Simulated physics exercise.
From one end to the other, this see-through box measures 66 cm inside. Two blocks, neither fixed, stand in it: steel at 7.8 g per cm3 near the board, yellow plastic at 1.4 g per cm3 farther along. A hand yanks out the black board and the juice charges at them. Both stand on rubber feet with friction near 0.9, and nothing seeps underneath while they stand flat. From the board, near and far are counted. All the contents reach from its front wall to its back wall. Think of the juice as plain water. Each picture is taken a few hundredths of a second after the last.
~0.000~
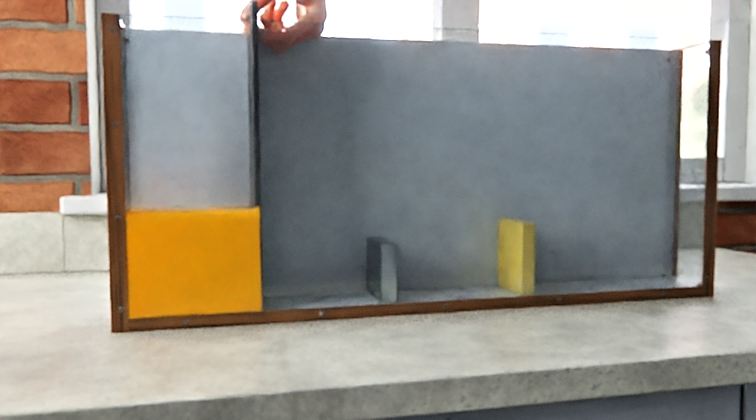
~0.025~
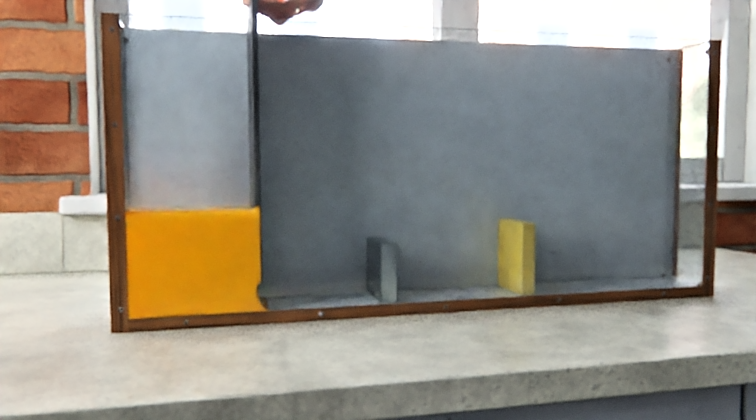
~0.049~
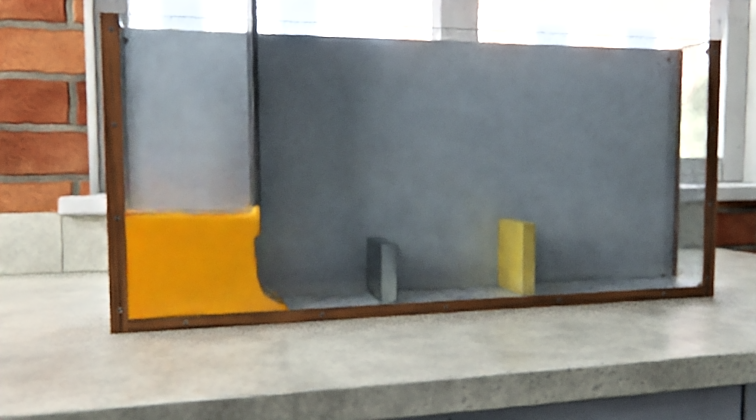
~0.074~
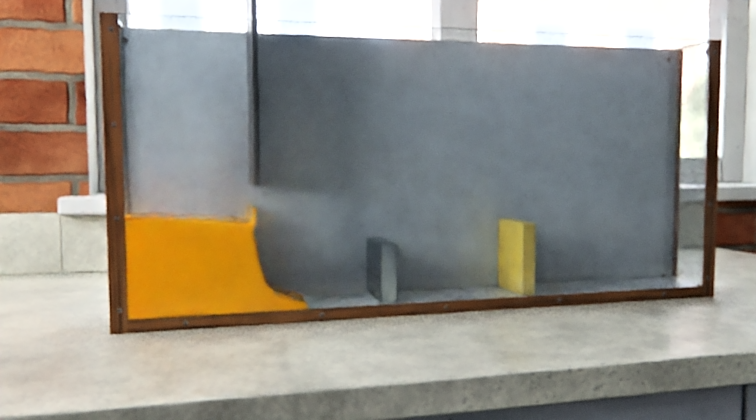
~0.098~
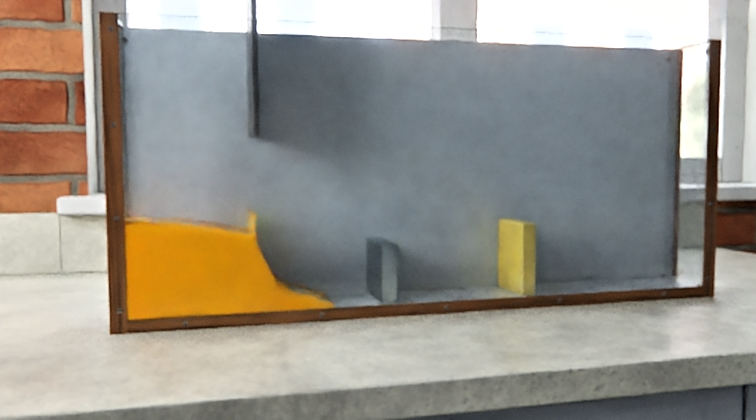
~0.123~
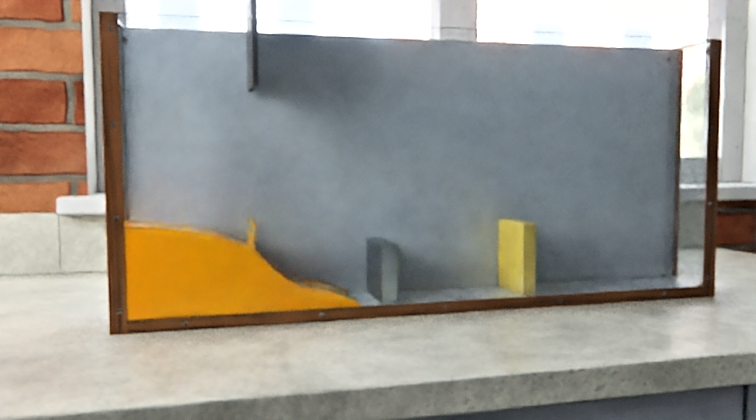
A hand pulled the black board up out of the clear box, and the orange juice behind it slumped and spread right along the floor, nearing the gray block, while both blocks stayed still.
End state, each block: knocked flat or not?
Near one - not flat. Far one - not flat.
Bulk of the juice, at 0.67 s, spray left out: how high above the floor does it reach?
Roughly 6.0 cm up.
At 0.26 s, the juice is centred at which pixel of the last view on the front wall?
Around (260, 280).
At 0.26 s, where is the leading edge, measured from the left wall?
Front distance: Approx. 26 cm.
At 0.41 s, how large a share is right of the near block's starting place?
Close to 6 in a hundred.
By 0.26 s the front has run 26 cm from the left wall, the near block is upright and the far block is upright.
By 0.41 s the near block is upright and the far block is upright.
By 0.67 s the near block is upright and the far block is upright.
At rest the near block is upright and the far block is upright; 0 per cent of the juice is past where the far block first stood.
